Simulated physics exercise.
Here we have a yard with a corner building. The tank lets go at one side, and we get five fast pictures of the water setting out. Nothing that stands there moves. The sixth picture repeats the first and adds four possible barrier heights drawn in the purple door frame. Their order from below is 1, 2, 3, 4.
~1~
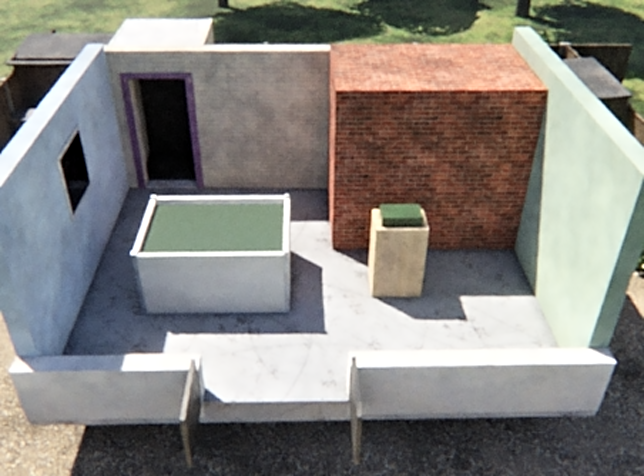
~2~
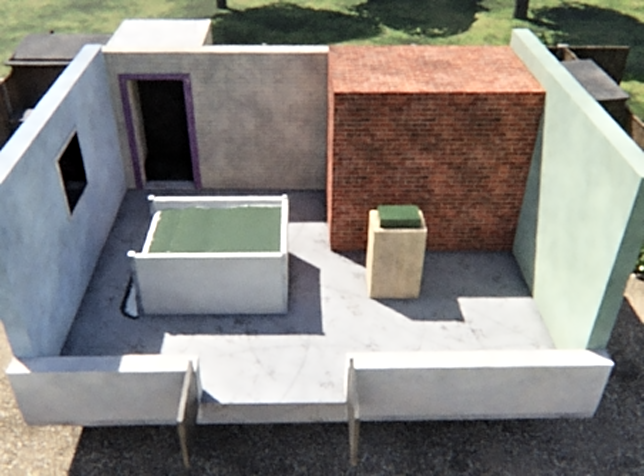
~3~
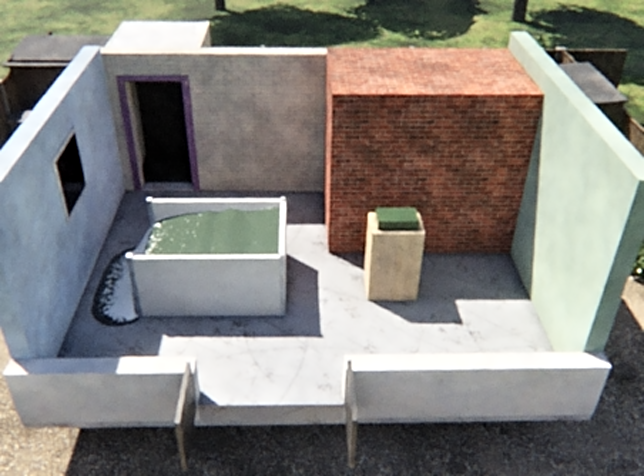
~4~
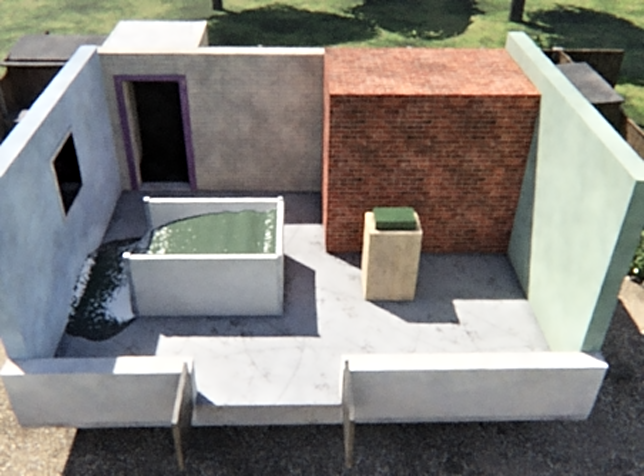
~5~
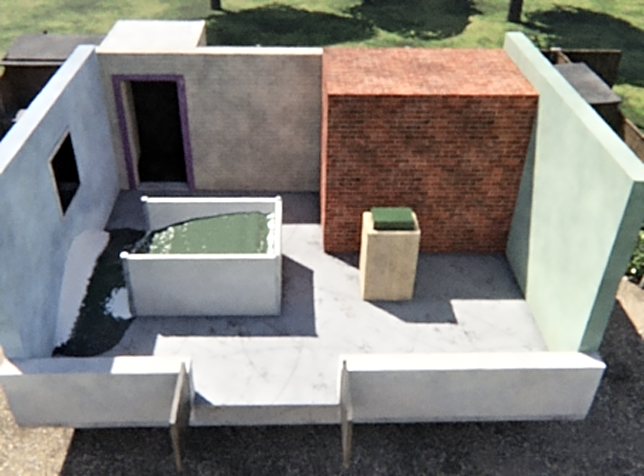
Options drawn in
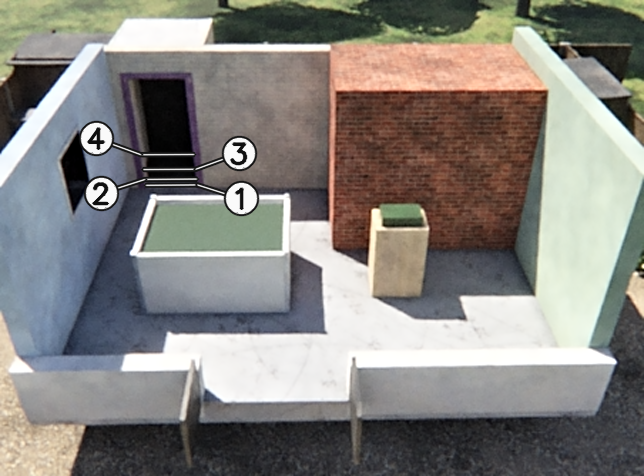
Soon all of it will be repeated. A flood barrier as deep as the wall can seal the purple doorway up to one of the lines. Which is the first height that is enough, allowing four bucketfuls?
The limit is 3.
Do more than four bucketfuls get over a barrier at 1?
Yes, that goes wrong.
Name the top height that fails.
That would be 2.
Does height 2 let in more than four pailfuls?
Yes, it does.
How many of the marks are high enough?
Two.
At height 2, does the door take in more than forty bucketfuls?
No, less.
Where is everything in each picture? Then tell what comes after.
Water in the tank at rest, its middle at (216, 229); foot of the purple doorway at (172, 188); open gate at (275, 350).
Water covers 2 % of the ground and shows as far out as (131, 312).
Water covers 4 % of the ground and shows as far out as (105, 318).
Water covers 8 % of the ground and shows as far out as (75, 330).
Water covers 10 % of the ground and shows as far out as (57, 331).
On the marked copy, 1 at (171, 185); 2 at (170, 179); 3 at (169, 169); 4 at (167, 154); from the bottom up 1, 2, 3, 4.
With 1, dozens of bucketfuls pour in.
With 2, some 15 bucketfuls get in.
With 3, a bucket or two gets in.
With 4, nothing gets over.
